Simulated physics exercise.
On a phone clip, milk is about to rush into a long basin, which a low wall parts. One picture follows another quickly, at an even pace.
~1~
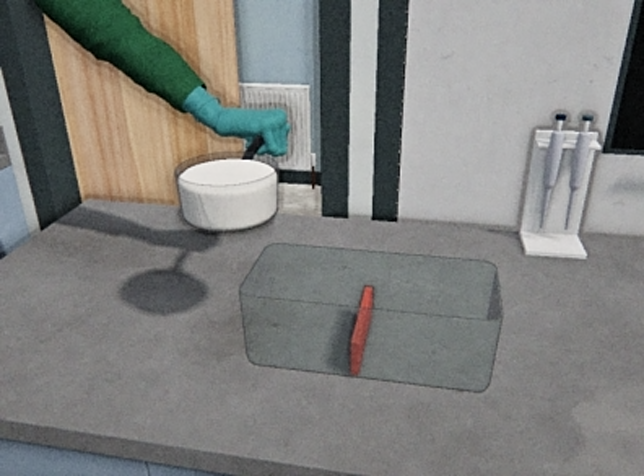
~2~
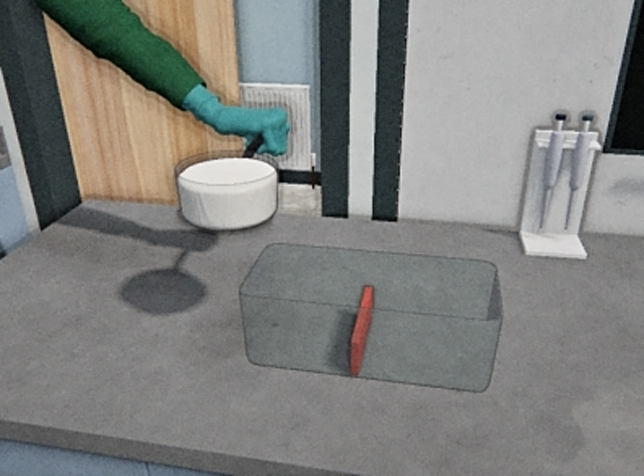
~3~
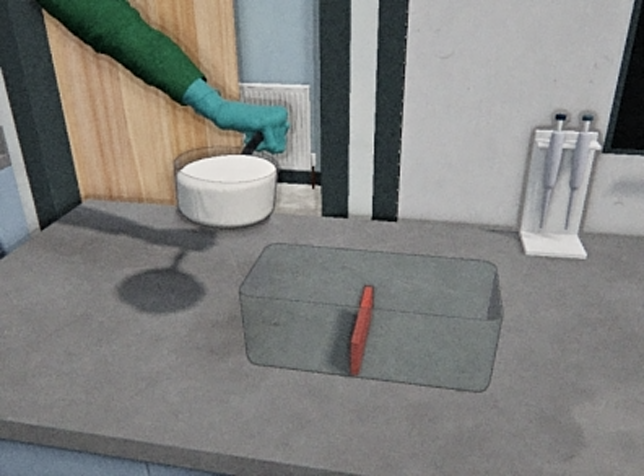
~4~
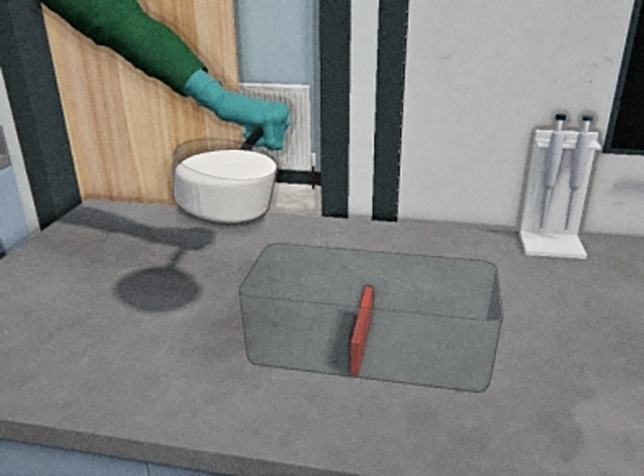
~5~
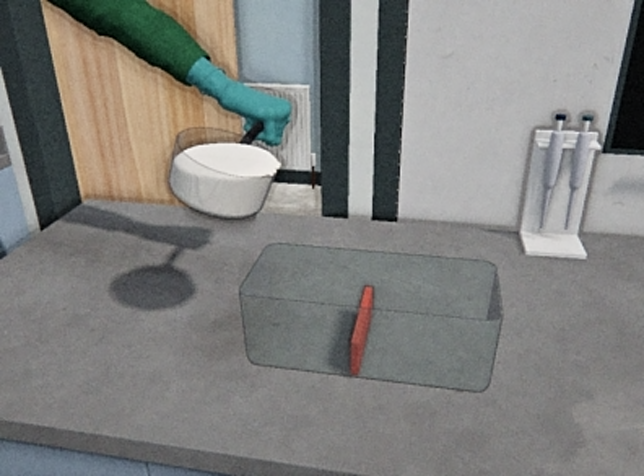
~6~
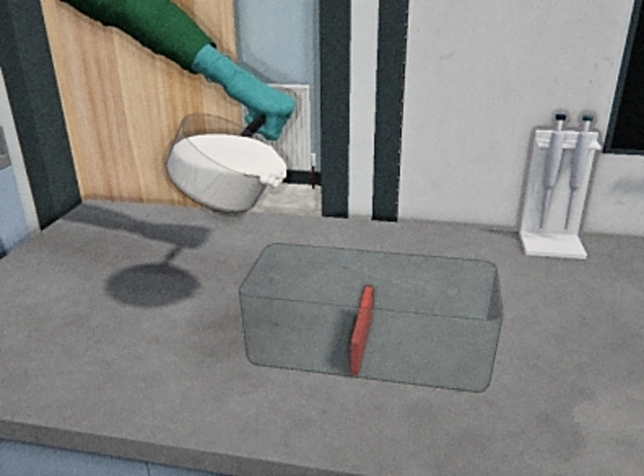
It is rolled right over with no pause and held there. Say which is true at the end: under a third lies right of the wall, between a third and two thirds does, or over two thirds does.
Between a third and two thirds lies right of the wall.
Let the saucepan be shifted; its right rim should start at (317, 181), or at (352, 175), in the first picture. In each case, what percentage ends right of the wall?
90 %, 95 %.
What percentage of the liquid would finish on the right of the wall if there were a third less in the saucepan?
40 %.
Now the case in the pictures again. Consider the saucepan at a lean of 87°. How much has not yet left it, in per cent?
35 per cent or so.
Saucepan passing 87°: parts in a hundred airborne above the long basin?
Share in flight: Approx. 50 %.
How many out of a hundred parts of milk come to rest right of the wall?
Around 60 percent.
A moment on, the saucepan is tipped on its side and 36 per cent is still to pour, 12 is left of the wall and 0 right of it.
Next, the saucepan is tipped right over and 5 per cent is still to pour, 22 is left of the wall and 57 right of it.
Then the saucepan is tipped right over and 1 per cent is still to pour, 35 is left of the wall and 60 right of it.
Later the saucepan is tipped right over and 0 per cent is still to pour, 38 is left of the wall and 60 right of it.
In the end 38 per cent lies left of the wall, 60 right of it and 2 outside.
